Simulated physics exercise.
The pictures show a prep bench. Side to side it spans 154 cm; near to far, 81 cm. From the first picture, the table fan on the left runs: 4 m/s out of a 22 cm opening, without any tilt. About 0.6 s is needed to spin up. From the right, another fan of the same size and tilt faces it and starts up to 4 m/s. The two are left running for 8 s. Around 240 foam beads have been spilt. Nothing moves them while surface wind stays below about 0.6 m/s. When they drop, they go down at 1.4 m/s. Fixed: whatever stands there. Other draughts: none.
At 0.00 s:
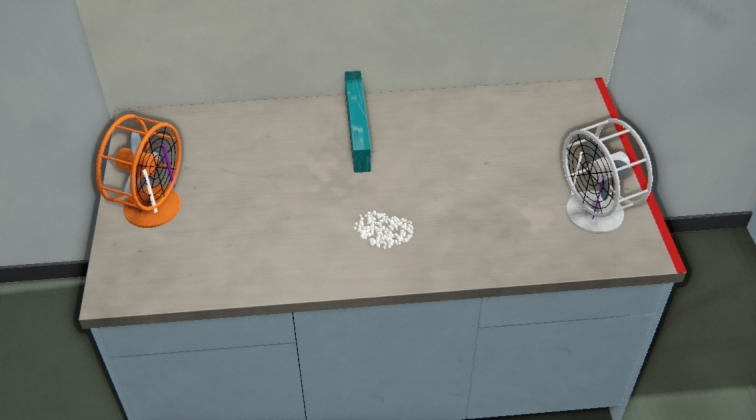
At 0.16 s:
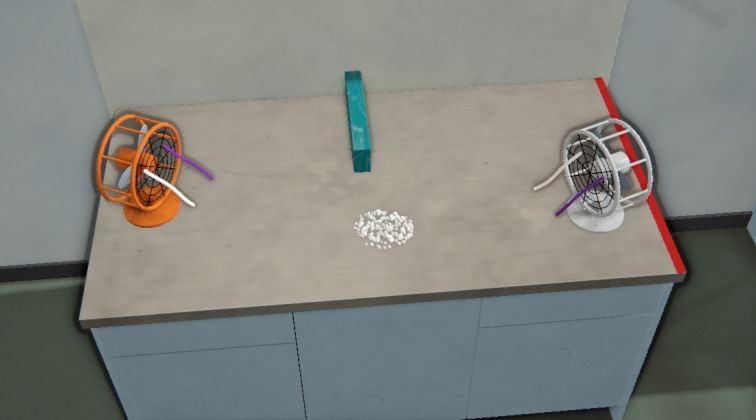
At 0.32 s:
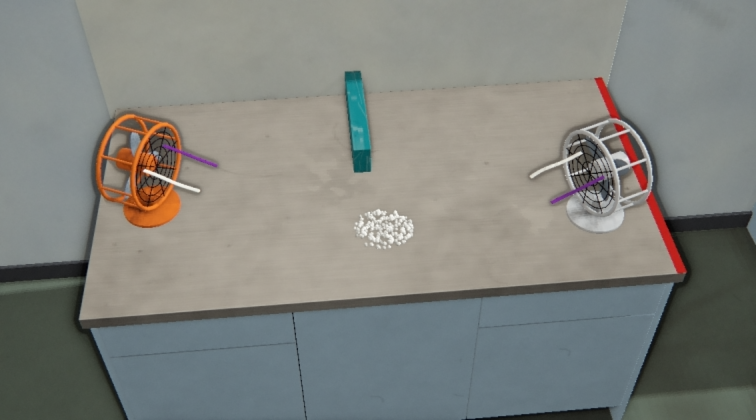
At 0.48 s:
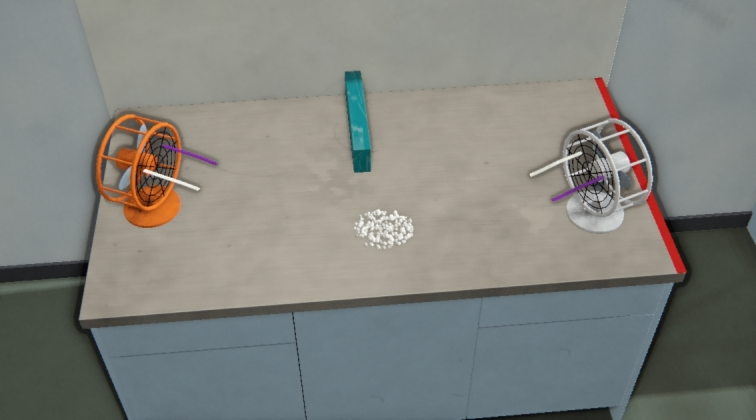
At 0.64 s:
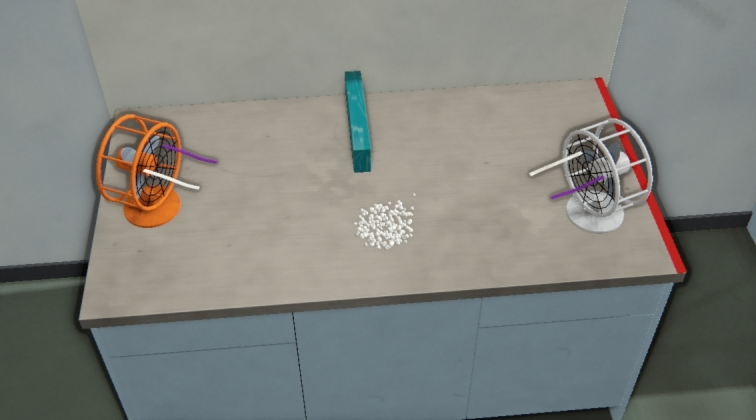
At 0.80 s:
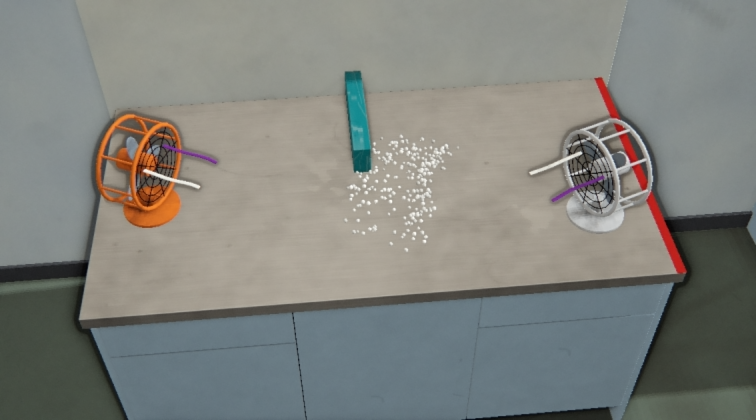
White foam beads between two blowing fans spread out and drift toward the back of the bench.
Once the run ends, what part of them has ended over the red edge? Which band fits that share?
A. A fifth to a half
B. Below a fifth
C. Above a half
The answer is C.
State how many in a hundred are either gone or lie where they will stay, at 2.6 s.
The share is about 40 %.
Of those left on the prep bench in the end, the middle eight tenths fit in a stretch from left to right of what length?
The middle group spans some 50 cm.
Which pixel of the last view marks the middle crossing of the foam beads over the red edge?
Around (611, 98).
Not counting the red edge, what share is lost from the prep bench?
0 per cent.
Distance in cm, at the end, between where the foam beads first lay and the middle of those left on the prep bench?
That works out close to 55 centimetres.
After 1.6 s, 63 % are still on the top, 37 % are over the red edge; the middle of those left on the top is near (372, 113).
After 2.6 s, 55 % are still on the top, 45 % are over the red edge; the middle of those left on the top is near (371, 118).
After 4.4 s, 40 % are still on the top, 60 % are over the red edge; the middle of those left on the top is near (387, 113).
After 8.0 s, at the end, 85 % are over the red edge.
